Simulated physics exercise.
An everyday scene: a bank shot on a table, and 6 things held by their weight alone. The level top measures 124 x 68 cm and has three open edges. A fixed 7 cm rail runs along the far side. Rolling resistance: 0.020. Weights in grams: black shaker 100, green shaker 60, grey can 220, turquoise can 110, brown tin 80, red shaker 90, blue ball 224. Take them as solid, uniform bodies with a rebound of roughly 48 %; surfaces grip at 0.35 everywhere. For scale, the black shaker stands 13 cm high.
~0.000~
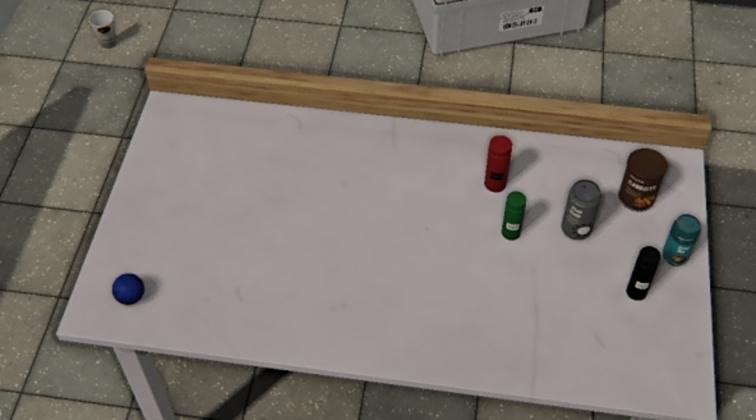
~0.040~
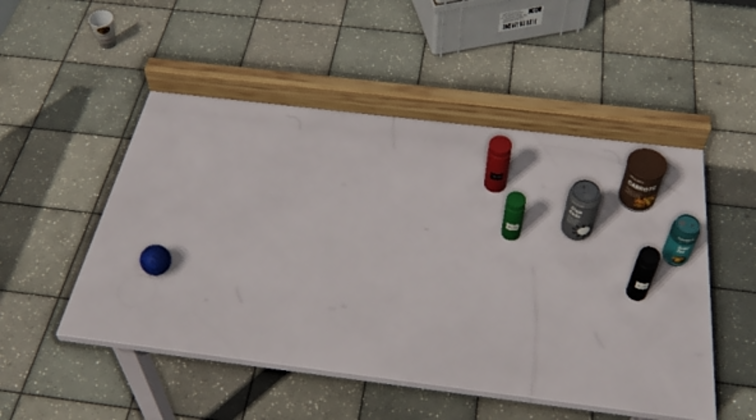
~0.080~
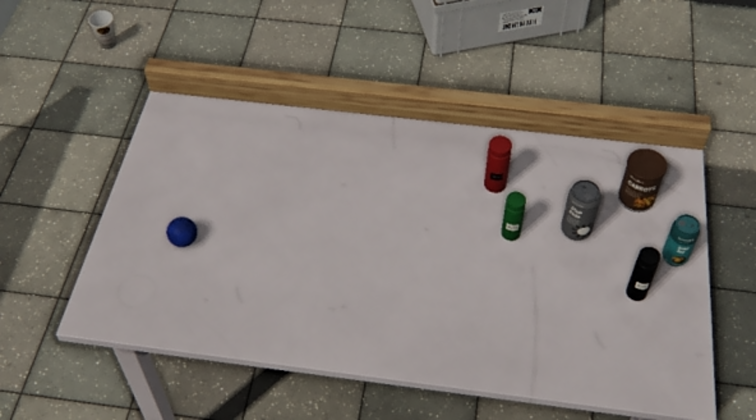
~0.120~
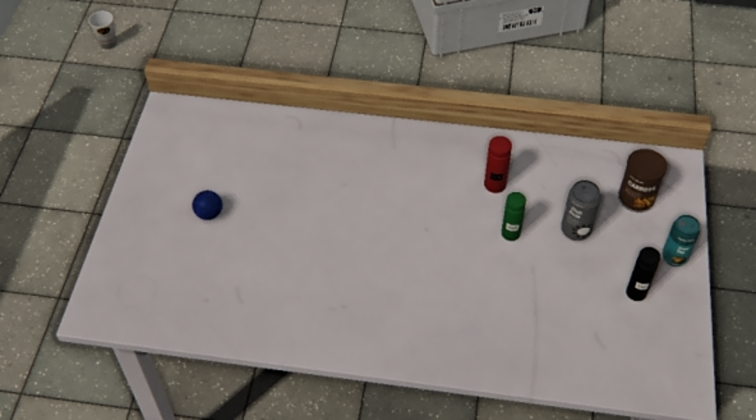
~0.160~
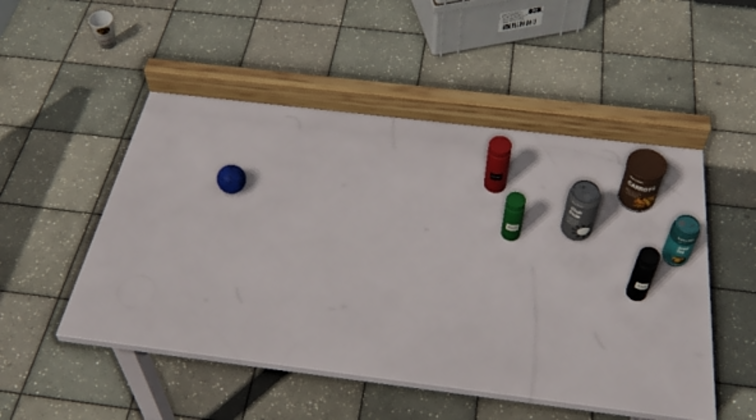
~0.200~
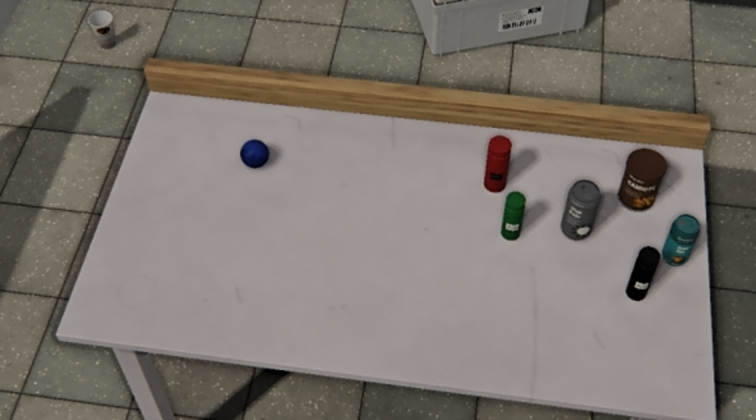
Blue ball rolling diagonally up and rightward across a white tabletop, from near the left corner toward the wooden rail, containers standing still.
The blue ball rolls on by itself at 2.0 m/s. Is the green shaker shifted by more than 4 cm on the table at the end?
The green shaker keeps its place.
By 0.50 s, blue ball near (348, 163).
By 1.10 s, blue ball near (497, 269).
By 1.70 s, blue ball near (650, 378).
By 2.30 s, things are still on the move.
When it is over (2.5 s), all 6 within 4 cm of the start. End places, in pixels of the last picture, green shaker near (513, 216).
